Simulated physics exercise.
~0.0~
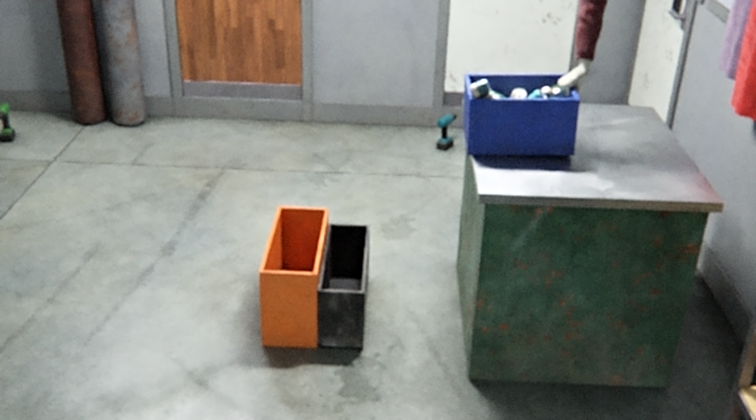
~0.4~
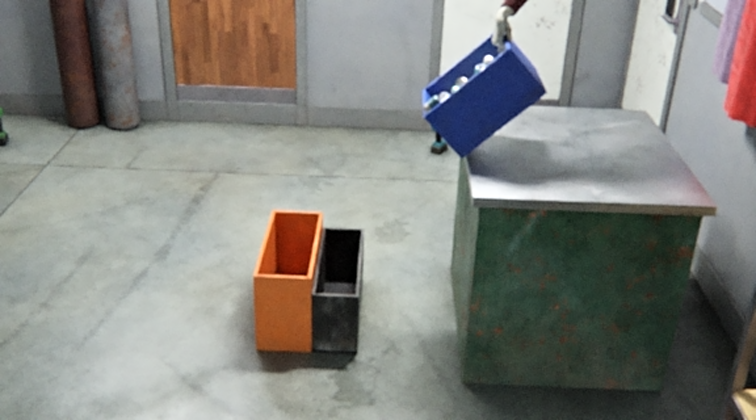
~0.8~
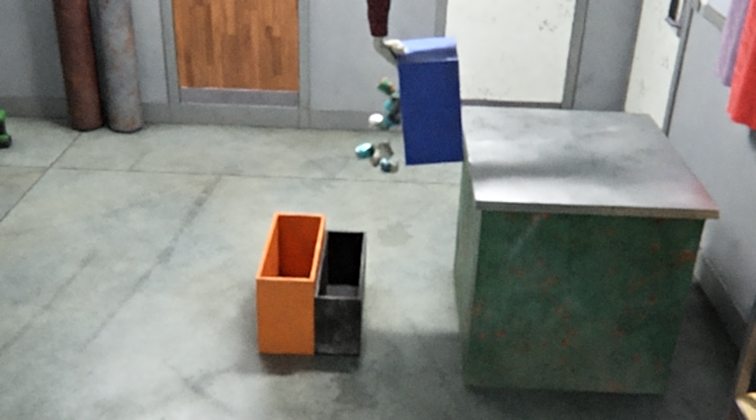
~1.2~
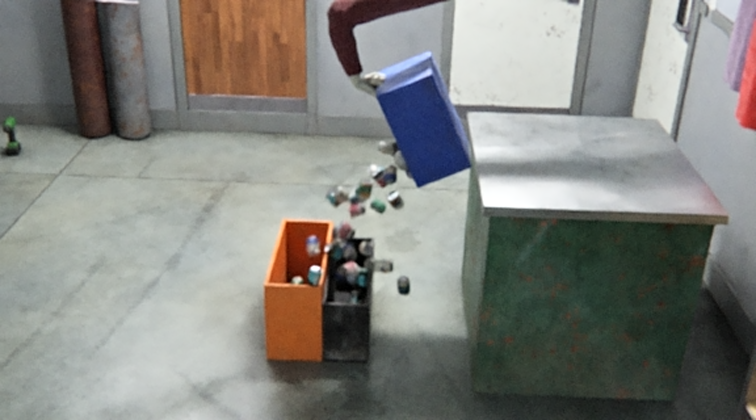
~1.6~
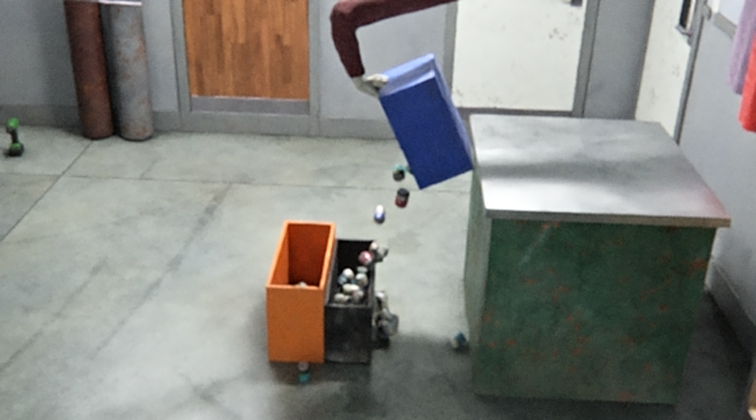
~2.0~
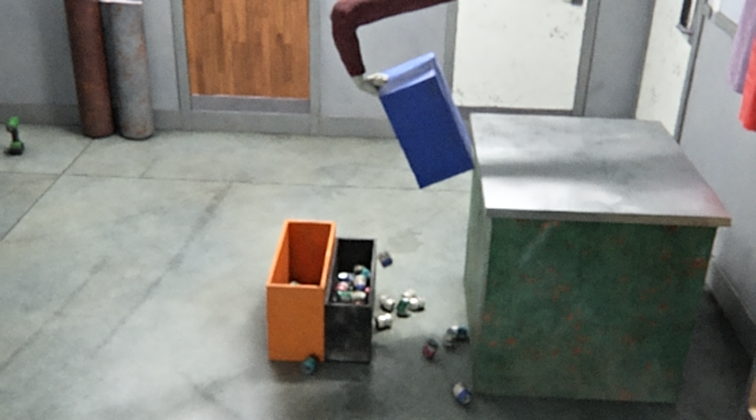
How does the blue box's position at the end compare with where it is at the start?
At the start the blue box sits upright on top of the bench near its left end. By the end it is farther left, held tipped with its mouth downward just past the bench's left edge.
